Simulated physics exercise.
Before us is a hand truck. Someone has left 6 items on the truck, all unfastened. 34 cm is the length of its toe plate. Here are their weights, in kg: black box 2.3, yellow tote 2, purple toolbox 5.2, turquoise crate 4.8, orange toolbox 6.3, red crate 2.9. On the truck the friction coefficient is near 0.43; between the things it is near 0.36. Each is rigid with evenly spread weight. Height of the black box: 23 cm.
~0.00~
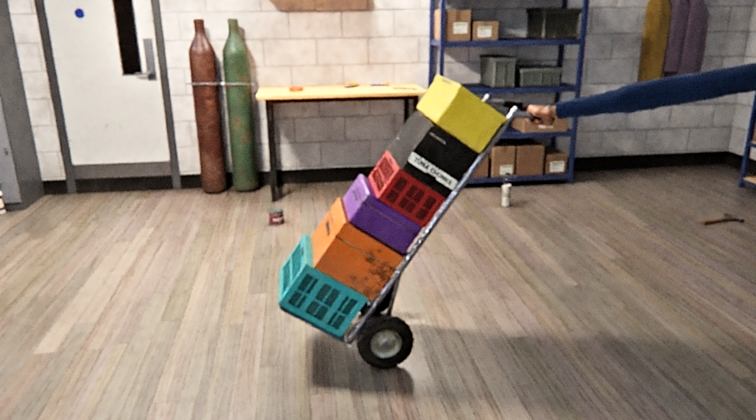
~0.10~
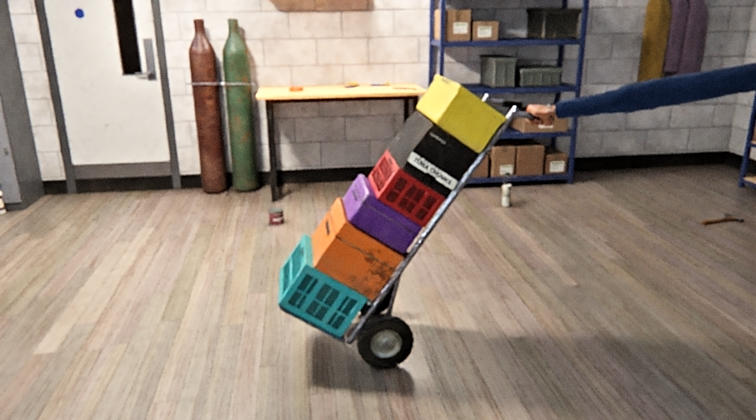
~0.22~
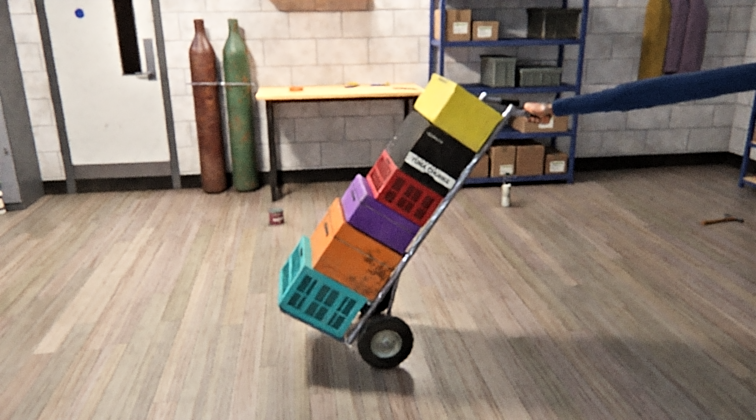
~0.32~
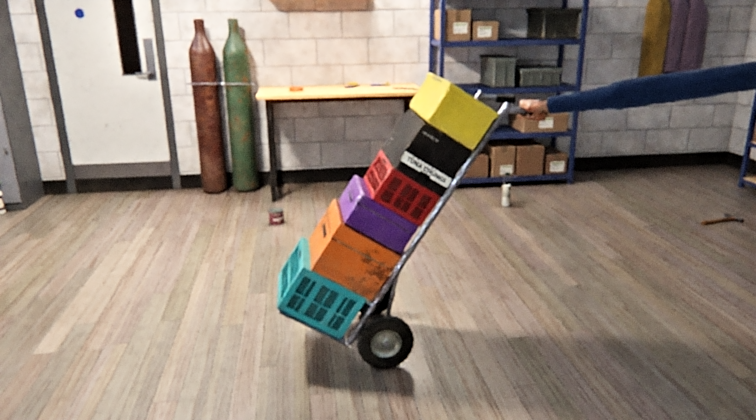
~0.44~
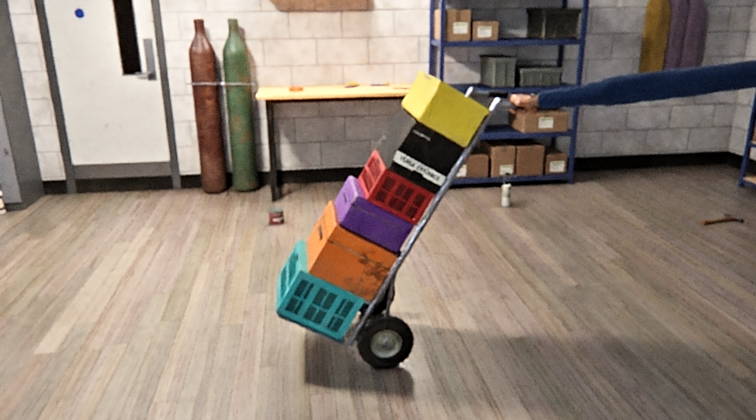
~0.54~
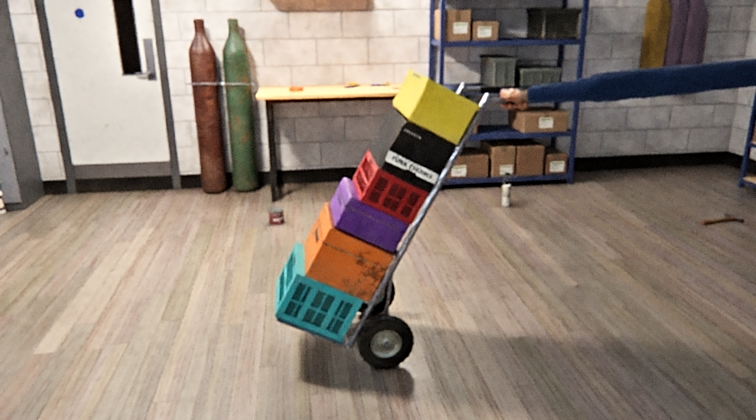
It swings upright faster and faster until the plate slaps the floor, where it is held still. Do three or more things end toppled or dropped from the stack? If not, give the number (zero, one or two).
Casualty count: Nothing.
After 0.84 s, 18° short of upright.
After 1.24 s, truck upright; yellow tote slid 5 cm near (305, 109); black box slid 3 cm near (310, 157); red crate slid 2 cm.
After 1.34 s, truck upright; yellow tote slid 11 cm near (291, 110); black box slid 7 cm near (302, 158); red crate slid 3 cm.
At rest (2.0 s), not toppled but over 10 cm from the start, yellow tote; the other 5 in place, give or take 10 cm. In the last view, black box near (302, 158), yellow tote near (289, 110).
